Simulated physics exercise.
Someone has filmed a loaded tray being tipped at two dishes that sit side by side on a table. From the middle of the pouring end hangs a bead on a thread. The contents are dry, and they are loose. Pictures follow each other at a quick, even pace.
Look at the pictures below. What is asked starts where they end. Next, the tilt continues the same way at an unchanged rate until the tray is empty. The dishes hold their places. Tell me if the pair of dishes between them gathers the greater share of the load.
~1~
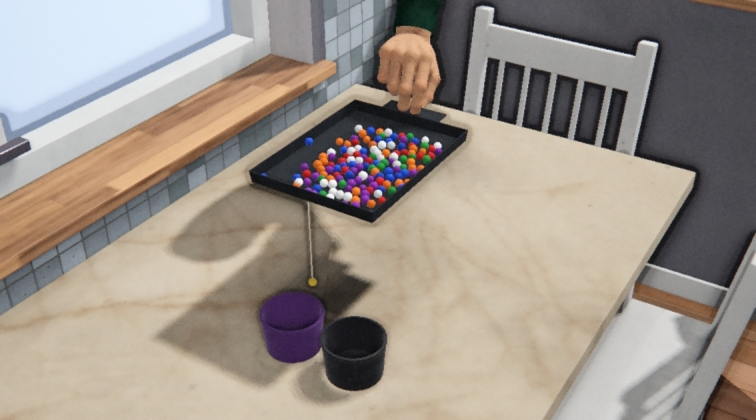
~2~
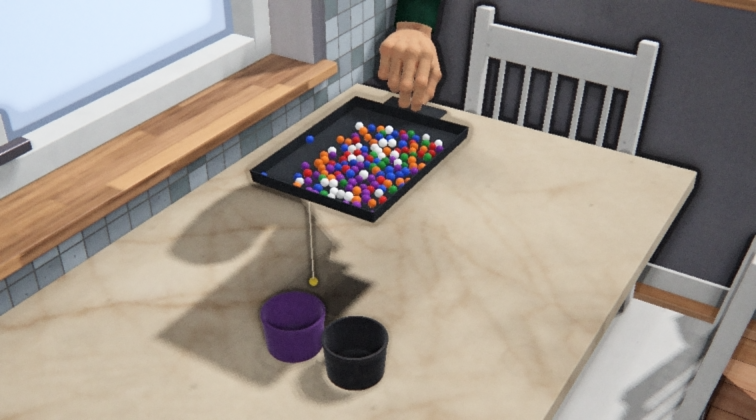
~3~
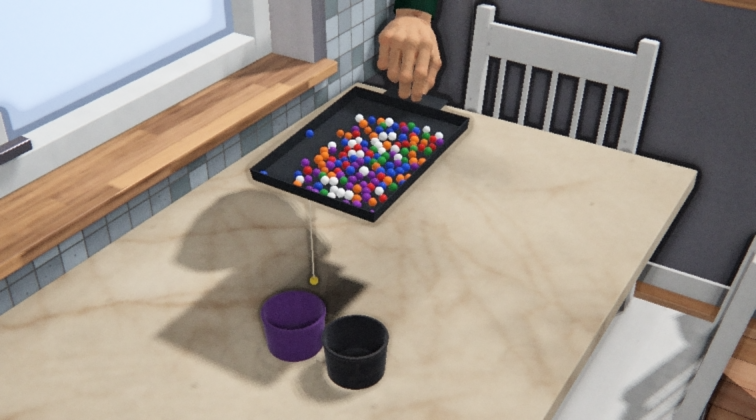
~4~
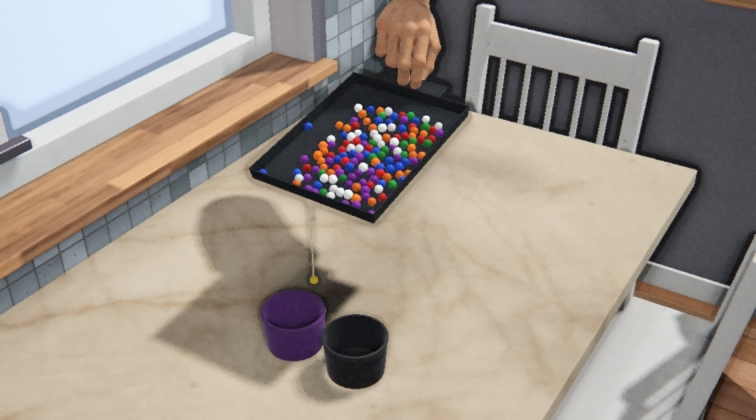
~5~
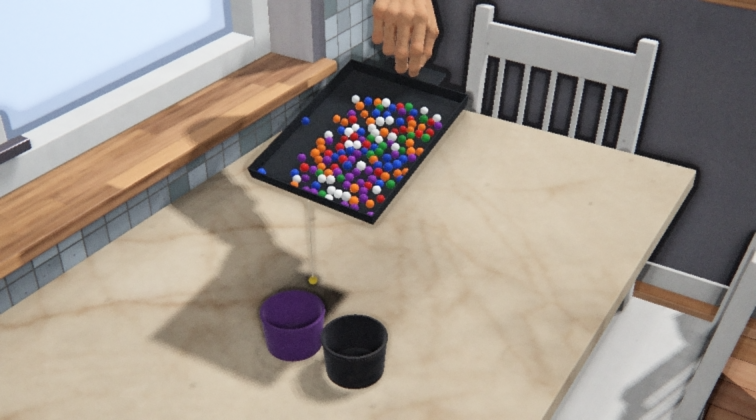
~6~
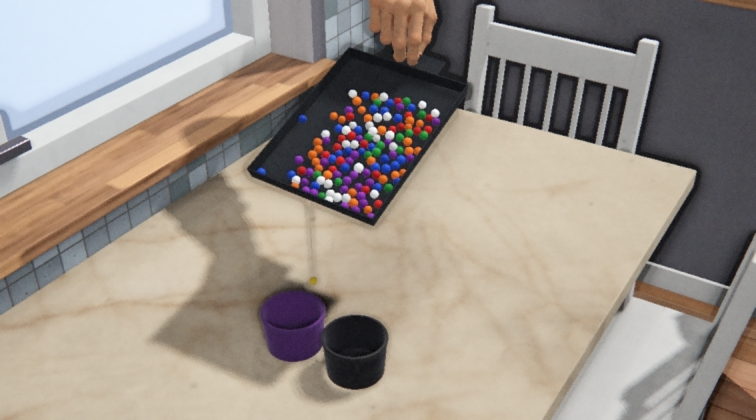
The caught share tops half.
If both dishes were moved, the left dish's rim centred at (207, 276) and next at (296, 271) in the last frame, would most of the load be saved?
Short of half, then Short of half.
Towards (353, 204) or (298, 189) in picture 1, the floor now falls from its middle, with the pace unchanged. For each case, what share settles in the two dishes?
Shares: About 50 in a hundred, then about 20 in a hundred.
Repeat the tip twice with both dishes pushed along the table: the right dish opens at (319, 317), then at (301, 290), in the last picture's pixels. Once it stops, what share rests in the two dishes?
You'd get 40 in a hundred the first time and 0 in a hundred the second.
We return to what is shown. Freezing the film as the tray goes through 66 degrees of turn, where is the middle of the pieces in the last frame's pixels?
The middle of the pieces lands at roughly (338, 175).
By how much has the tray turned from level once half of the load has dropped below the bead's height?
The angle is around 105°.
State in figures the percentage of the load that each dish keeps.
Result - left dish: 30 %; right dish: 40 %.
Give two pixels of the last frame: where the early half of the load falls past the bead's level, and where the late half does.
For the early half I get (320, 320), and for the late half (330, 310).
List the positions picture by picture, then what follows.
The first frame shows corners of the pouring end at (251, 171) and (372, 211), level; middle of the load at (366, 166), round plastic beads; left dish at (274, 342); right dish at (336, 370); bead on its thread at (313, 282).
The second frame shows corners of the pouring end at (252, 170) and (373, 211), level; middle of the load at (367, 164).
The third frame shows corners of the pouring end at (252, 169) and (373, 211), tipped barely, lowest at the right corner; middle of the load at (367, 160).
The fourth frame shows corners of the pouring end at (251, 168) and (373, 213), tipped a little, lowest at the right corner; middle of the load at (366, 155).
The fifth frame shows corners of the pouring end at (250, 168) and (372, 215), tipped clearly, lowest at the right corner; middle of the load at (364, 151).
The sixth frame shows corners of the pouring end at (249, 168) and (372, 217), tipped clearly, lowest at the right corner; middle of the load at (362, 152), nearly all on the move; left dish at (275, 341); right dish at (337, 368).
Soon after the last picture, tray tipped steeply; nearly all on the tray; a stray few in the air.
A little later, tray tipped past a quarter turn; a small part on the tray; about a quarter in the right dish; a small part in the left dish; about a quarter outside both; about a quarter in the air.
Later still, tray tipped past a quarter turn; about a third in the right dish; about a quarter in the left dish; about a third outside both.
By the end, tray tipped past a quarter turn; about a third in the right dish; about a quarter in the left dish; about a third outside both.
